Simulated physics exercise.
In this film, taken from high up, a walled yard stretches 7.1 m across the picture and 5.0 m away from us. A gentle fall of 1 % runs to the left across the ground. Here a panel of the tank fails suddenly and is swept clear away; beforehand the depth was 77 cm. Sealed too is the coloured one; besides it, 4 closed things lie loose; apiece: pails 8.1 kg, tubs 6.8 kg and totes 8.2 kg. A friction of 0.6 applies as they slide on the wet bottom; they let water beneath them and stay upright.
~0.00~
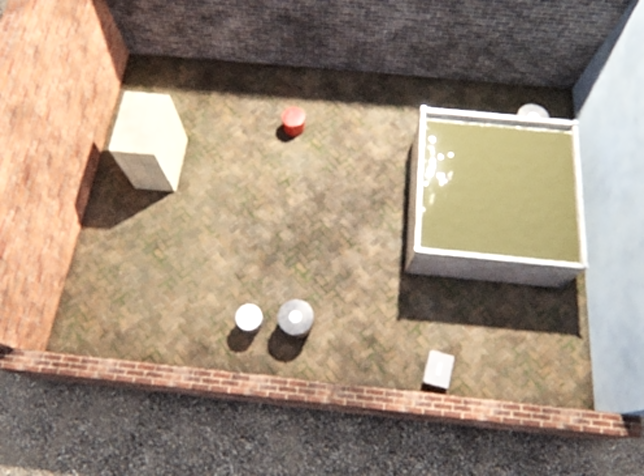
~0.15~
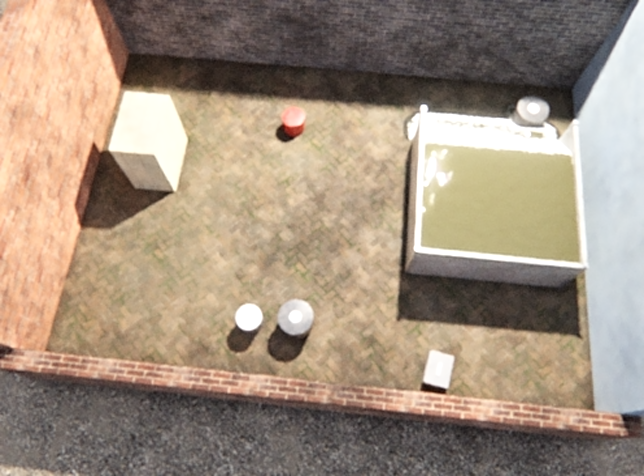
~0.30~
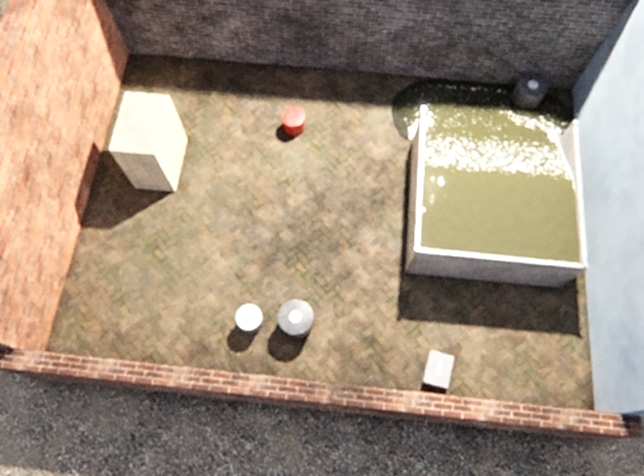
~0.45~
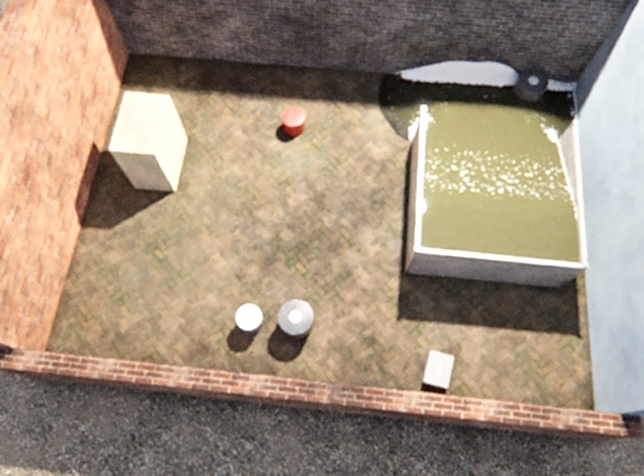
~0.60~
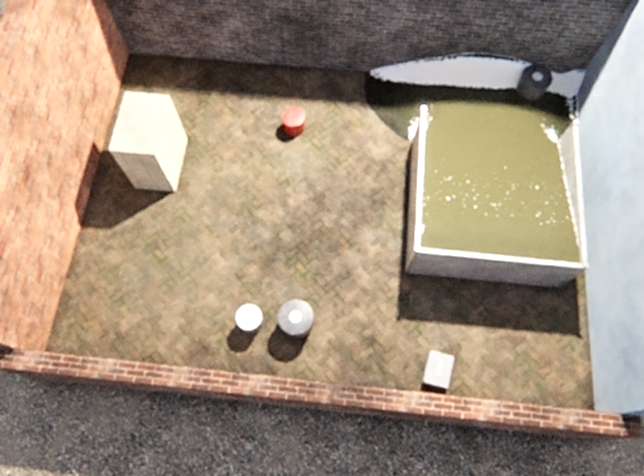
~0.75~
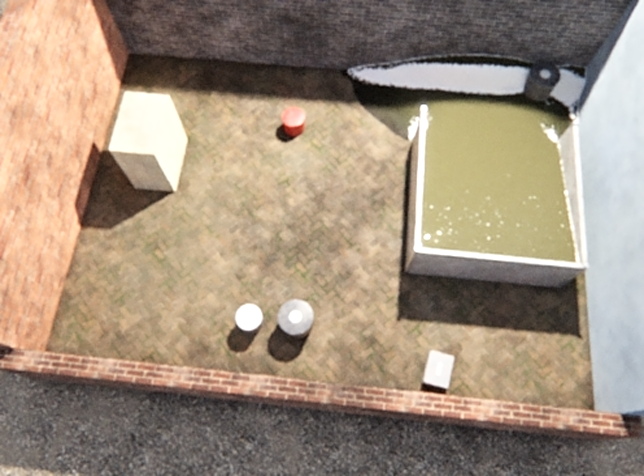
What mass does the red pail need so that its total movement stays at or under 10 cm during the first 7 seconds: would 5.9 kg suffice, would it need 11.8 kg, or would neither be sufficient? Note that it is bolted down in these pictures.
Result: Insufficient ballast.
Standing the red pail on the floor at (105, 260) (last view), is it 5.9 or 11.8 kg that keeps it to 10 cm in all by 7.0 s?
Neither holds.
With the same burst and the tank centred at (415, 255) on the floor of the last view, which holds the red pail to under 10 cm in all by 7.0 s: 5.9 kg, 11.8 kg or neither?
Then, in short, nothing offered works.
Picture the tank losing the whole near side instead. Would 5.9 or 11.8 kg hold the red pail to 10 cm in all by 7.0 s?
With that failure, the big mass alone works.
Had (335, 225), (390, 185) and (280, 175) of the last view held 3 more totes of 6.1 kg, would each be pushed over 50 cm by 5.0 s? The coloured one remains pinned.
Order as listed: Inside the limit, inside the limit, outside the limit.
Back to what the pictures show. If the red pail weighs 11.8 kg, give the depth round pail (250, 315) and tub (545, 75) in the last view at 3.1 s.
Some 0 cm at the first, some 20 cm at the second.
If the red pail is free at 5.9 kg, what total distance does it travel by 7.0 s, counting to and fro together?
Total path: Approx. 550 cm.
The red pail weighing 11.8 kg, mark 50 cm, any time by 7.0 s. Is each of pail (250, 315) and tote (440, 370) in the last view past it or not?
Well, the first one stays inside, and the second one crosses the line.
After 1.4 s the red pail would be 0 cm from its start with 5.9 kg and 0 cm from its start with 11.8 kg; 1 cm of water round it then.
After 3.1 s the red pail would be 229 cm from its start with 5.9 kg and 165 cm from its start with 11.8 kg; 10 cm of water round it then.
After 4.9 s the red pail would be 376 cm from its start with 5.9 kg and 259 cm from its start with 11.8 kg; 6 cm of water round it then.
After 7.0 s the red pail would be 282 cm from its start with 5.9 kg and 256 cm from its start with 11.8 kg; 11 cm of water round it then.
